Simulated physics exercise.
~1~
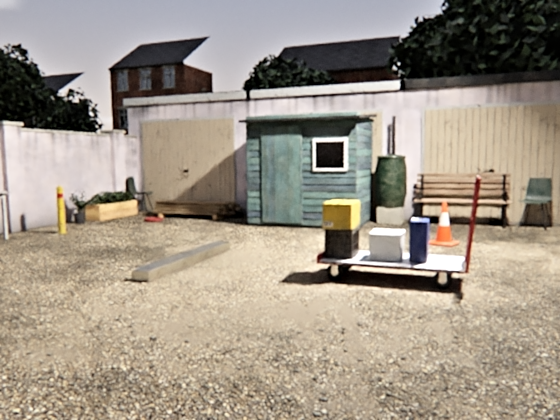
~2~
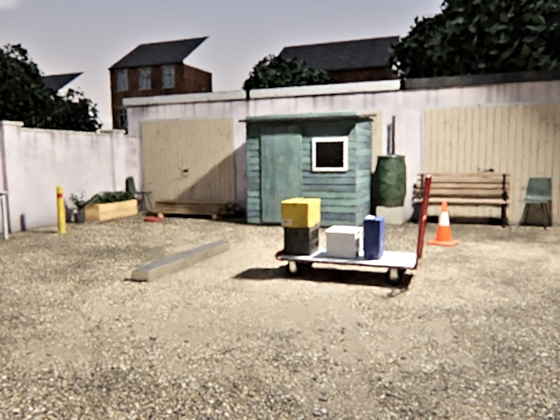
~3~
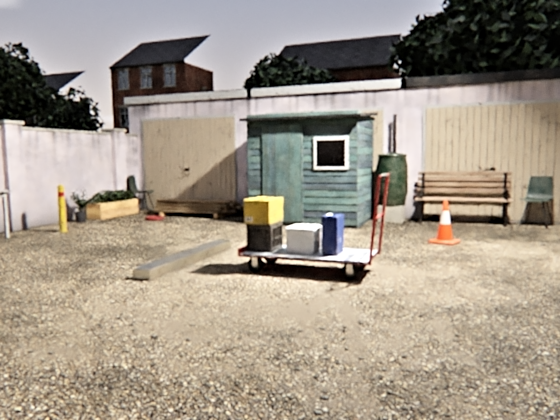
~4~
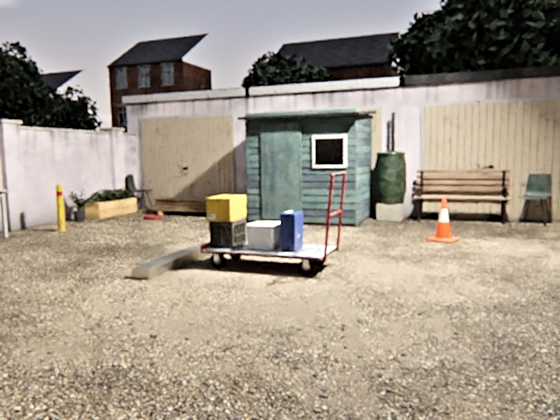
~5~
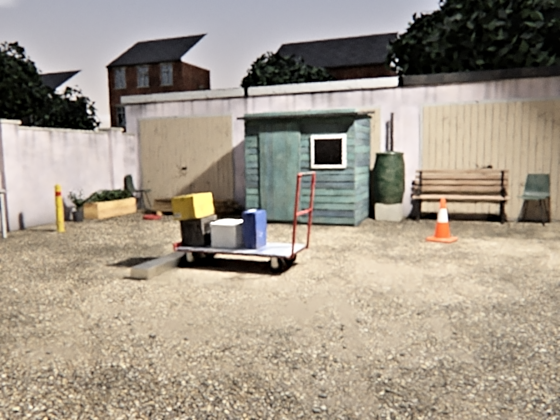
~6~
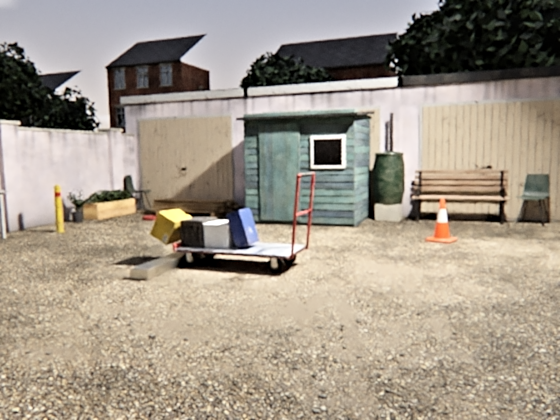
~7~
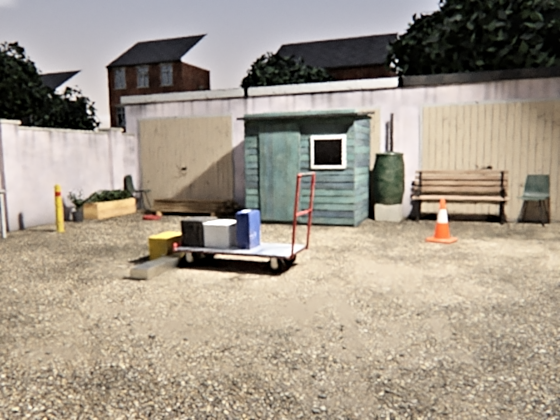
Loaded trolley rolling left across a gravel yard, stopping at a low kerb as the yellow box tumbles off the front.
